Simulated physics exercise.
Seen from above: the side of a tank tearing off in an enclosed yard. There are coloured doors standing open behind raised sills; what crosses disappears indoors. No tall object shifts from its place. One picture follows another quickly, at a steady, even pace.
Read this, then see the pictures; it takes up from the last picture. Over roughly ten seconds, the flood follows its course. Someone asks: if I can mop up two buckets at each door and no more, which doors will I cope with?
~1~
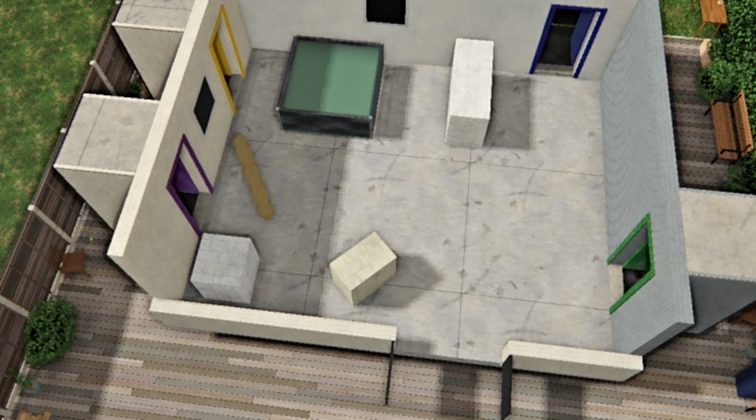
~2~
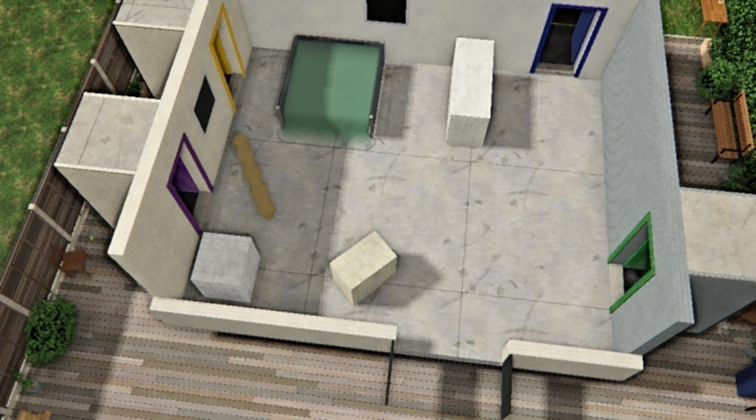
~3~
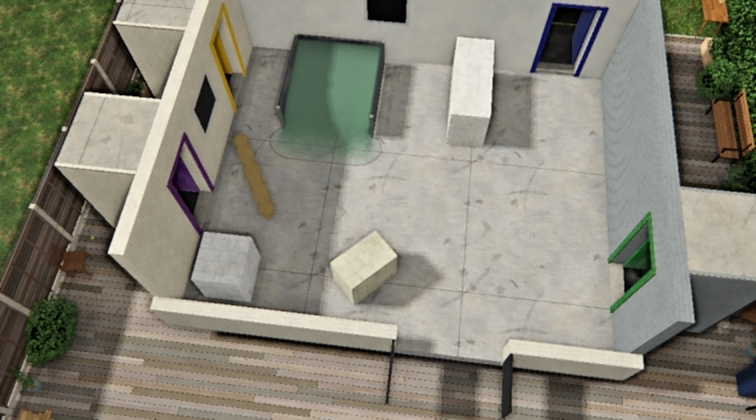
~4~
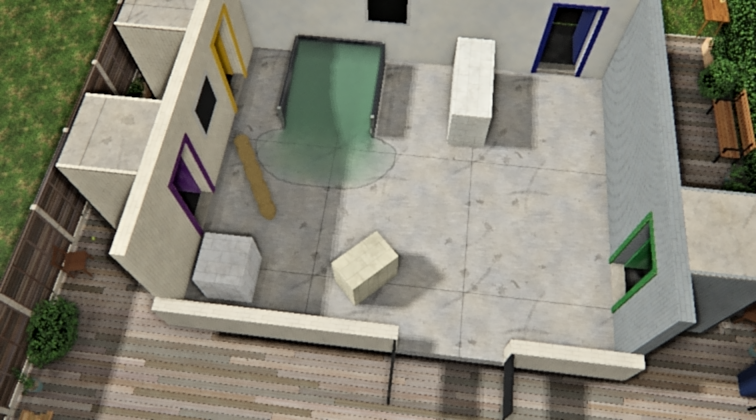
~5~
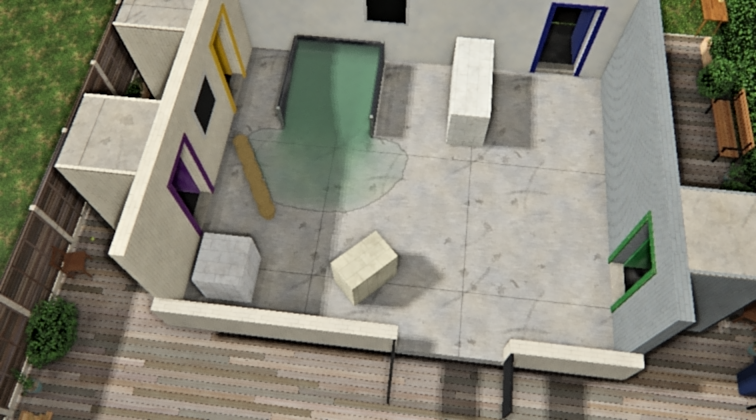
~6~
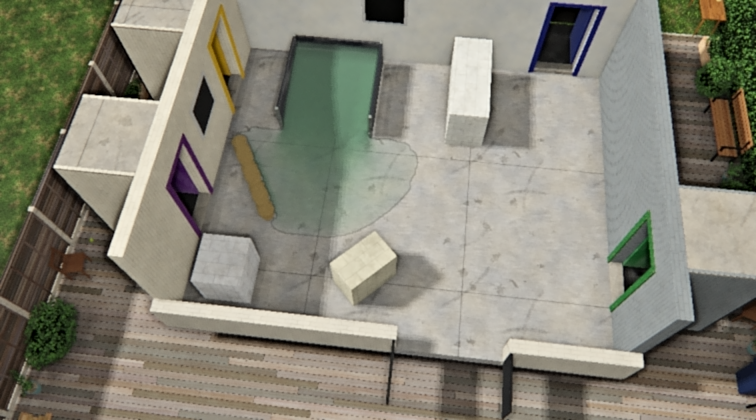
The yellow door: You will cope; the green door: Too much for you; the blue door: You will cope; the purple door: Too much for you.
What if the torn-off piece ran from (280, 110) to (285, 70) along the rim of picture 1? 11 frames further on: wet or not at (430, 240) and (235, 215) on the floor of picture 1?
Note: Point one unreached; point two inundated.
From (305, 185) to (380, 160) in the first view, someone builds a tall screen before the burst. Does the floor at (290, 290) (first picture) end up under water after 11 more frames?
That spot would be inundated.
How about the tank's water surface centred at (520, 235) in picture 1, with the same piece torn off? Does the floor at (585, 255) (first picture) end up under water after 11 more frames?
Result for the spot: Waterlogged.
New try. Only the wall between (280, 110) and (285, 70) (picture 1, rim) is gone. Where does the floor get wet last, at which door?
Door marked green.
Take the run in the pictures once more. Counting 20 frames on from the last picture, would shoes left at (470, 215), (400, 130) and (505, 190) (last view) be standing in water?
Result, in the order given: Wetted / not wetted / not wetted.
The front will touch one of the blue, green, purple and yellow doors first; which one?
If you ask me, it's the yellow door.
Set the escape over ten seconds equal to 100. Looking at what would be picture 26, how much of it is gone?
Somewhere around 20 per cent, I'd say.
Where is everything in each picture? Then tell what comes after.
In the first frame, the tank at (332, 78) is whole and still.
In the second frame, water pours out at (326, 125) and has run to (374, 140).
In the third frame, water pours out at (327, 126) and has run to (374, 156).
In the fourth frame, water pours out at (328, 127) and has run to (388, 165).
In the fifth frame, the front is at (361, 204), out from the gap at (327, 127).
In the sixth frame, water pours out at (326, 128) and has run to (284, 228).
A moment on, water covers 25 % of the floor; the yellow door not reached, the green door not reached, the blue door not reached, the purple door not reached.
Next, water covers 35 % of the floor; the yellow door not reached, the green door not reached, the blue door not reached, the purple door not reached.
Then, water covers 50 % of the floor; the yellow door wet at the sill, nothing in, the green door not reached, the blue door not reached, the purple door wet at the sill, nothing in.
Later, water covers 75 % of the floor; the yellow door wet at the sill, nothing in, the green door over two buckets in, the blue door not reached, the purple door under two buckets in.
In the end, water covers 90 % of the floor; the yellow door wet at the sill, nothing in, the green door over two buckets in, the blue door wet at the sill, nothing in, the purple door over two buckets in.
